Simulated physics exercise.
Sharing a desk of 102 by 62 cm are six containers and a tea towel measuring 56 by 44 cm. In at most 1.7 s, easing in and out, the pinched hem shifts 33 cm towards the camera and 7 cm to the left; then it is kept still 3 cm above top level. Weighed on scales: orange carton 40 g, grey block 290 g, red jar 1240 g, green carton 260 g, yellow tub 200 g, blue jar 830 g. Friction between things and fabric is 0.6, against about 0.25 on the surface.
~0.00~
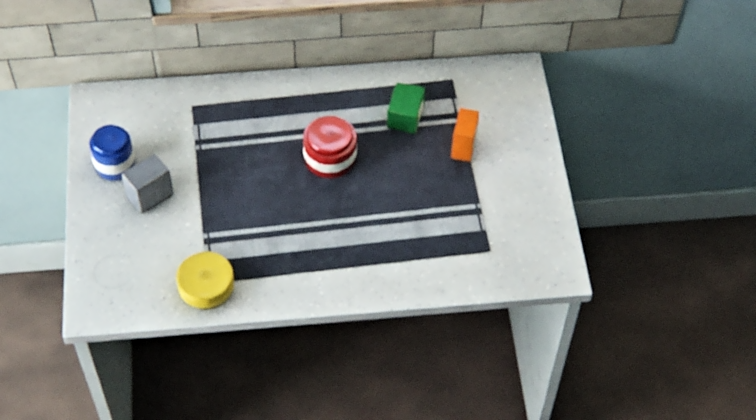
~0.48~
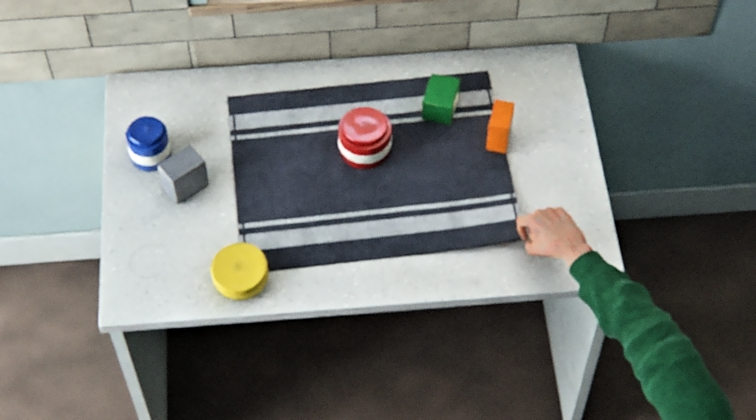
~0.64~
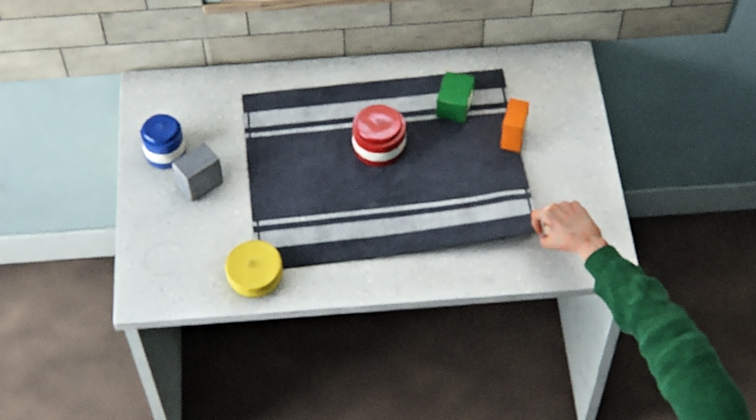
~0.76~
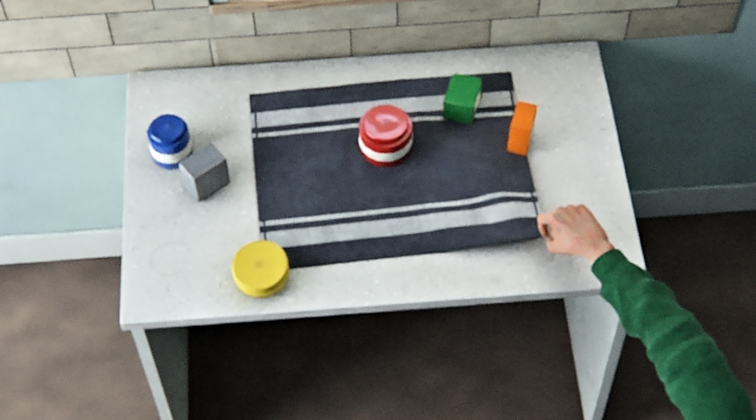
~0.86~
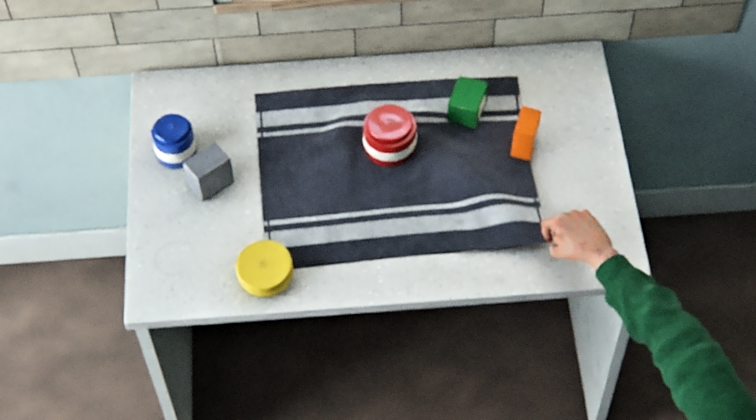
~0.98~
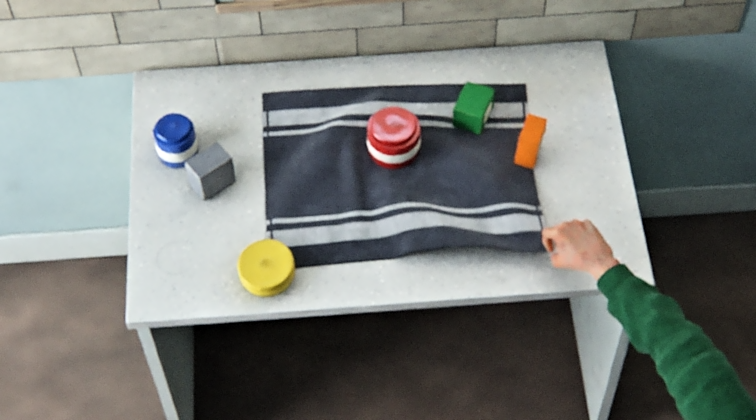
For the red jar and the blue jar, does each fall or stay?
The red jar stays, the blue jar stays.
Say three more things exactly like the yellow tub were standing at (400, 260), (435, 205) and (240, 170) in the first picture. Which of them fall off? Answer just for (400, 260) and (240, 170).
First leaves the top, second keeps its place.
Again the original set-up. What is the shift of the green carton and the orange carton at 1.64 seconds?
The green carton is 20 cm out, the orange carton 25 cm.
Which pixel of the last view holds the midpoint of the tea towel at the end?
(448, 250) or thereabouts.
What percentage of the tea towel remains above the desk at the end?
I'd say close to 75 per cent of it.
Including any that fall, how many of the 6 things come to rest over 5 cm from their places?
That comes to 3 of the things.
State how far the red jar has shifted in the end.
Net displacement - red jar 25 cm.
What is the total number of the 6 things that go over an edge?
Tally: 1.
After 1.3 s, 100 % of the tea towel is still over the top; red jar 7 cm off its start, orange carton 14 cm off its start, green carton 12 cm off its start.
After 1.6 s, 90 % of the tea towel is still over the top; red jar 15 cm off its start, orange carton 25 cm off its start, green carton 22 cm off its start.
After 2.0 s, 80 % of the tea towel is still over the top; red jar 22 cm off its start at (452, 197), orange carton 35 cm off its start at (582, 253), green carton 32 cm off its start at (546, 200).
After 2.3 s, 75 % of the tea towel is still over the top; red jar 25 cm off its start, orange carton on its side, 45 cm off its start, green carton 36 cm off its start.
After 3.9 s, 75 % of the tea towel is still over the top; red jar 25 cm off its start at (458, 211), blue jar 0 cm off its start at (173, 126), orange carton over the edge, green carton 36 cm off its start at (554, 217).
